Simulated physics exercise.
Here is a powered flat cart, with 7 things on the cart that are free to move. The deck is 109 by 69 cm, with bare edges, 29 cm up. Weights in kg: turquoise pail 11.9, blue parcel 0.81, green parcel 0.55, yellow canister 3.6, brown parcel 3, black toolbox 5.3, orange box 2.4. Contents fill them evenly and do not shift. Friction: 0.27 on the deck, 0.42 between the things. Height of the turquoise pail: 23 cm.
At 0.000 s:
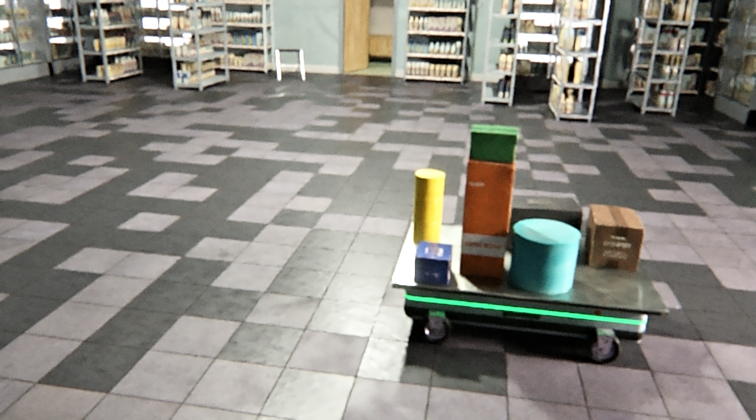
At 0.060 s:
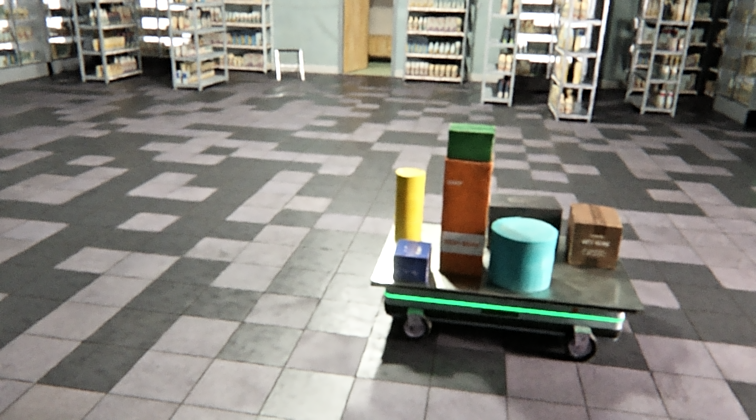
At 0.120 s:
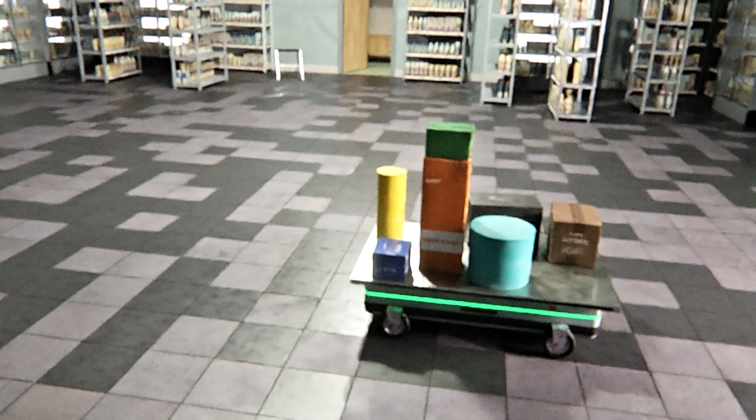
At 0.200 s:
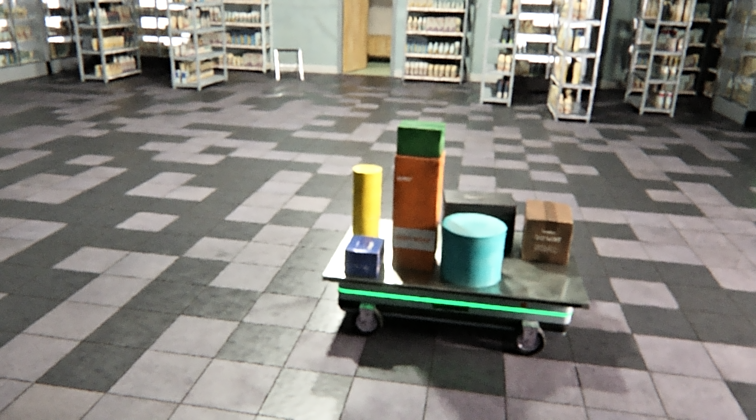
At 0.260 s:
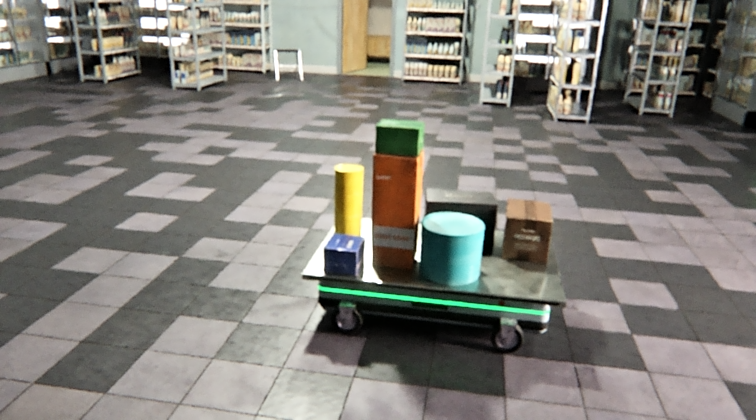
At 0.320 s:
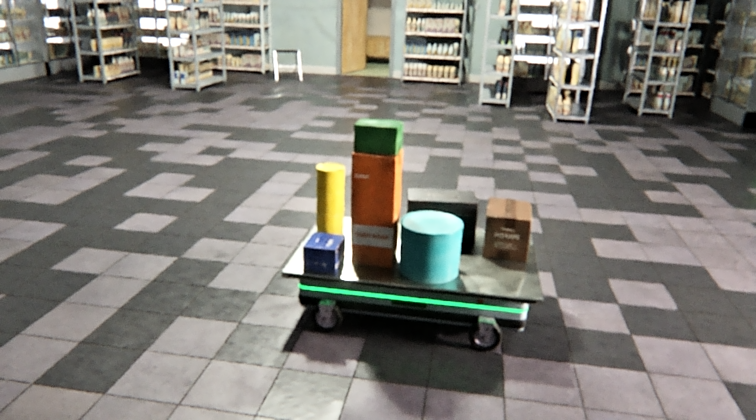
A flat cart carrying boxes, a yellow canister and a turquoise pail rolls steadily left.
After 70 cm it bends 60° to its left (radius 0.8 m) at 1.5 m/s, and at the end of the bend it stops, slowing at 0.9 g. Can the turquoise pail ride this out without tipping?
The turquoise pail keeps standing.
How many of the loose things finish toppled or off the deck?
In all, 5.
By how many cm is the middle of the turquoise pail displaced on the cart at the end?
About 36 cm.
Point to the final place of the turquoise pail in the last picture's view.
At about (34, 328).
By 0.82 s, cart has run 123 cm, turned 27°; yellow canister now off the deck; turquoise pail 8 cm from its spot near (275, 244); blue parcel 30 cm from its spot.
By 1.02 s, cart has run 153 cm, turned 49°; black toolbox now off the deck; turquoise pail 15 cm from its spot near (216, 259); orange box tilted 26°.
By 1.32 s, cart has run 194 cm, turned 60°; blue parcel and green parcel now off the deck; turquoise pail 17 cm from its spot near (119, 297); orange box on its side.
By 1.62 s, cart has run 197 cm, turned 60°, stopped; orange box now off the deck; turquoise pail 33 cm from its spot near (46, 324); brown parcel 34 cm from its spot.
When it is over (2.7 s), off the deck and tipped over, blue parcel, yellow canister, black toolbox and orange box; off the deck but upright, green parcel; not toppled but over 10 cm from the start, turquoise pail and brown parcel. In the last view, turquoise pail near (34, 328).
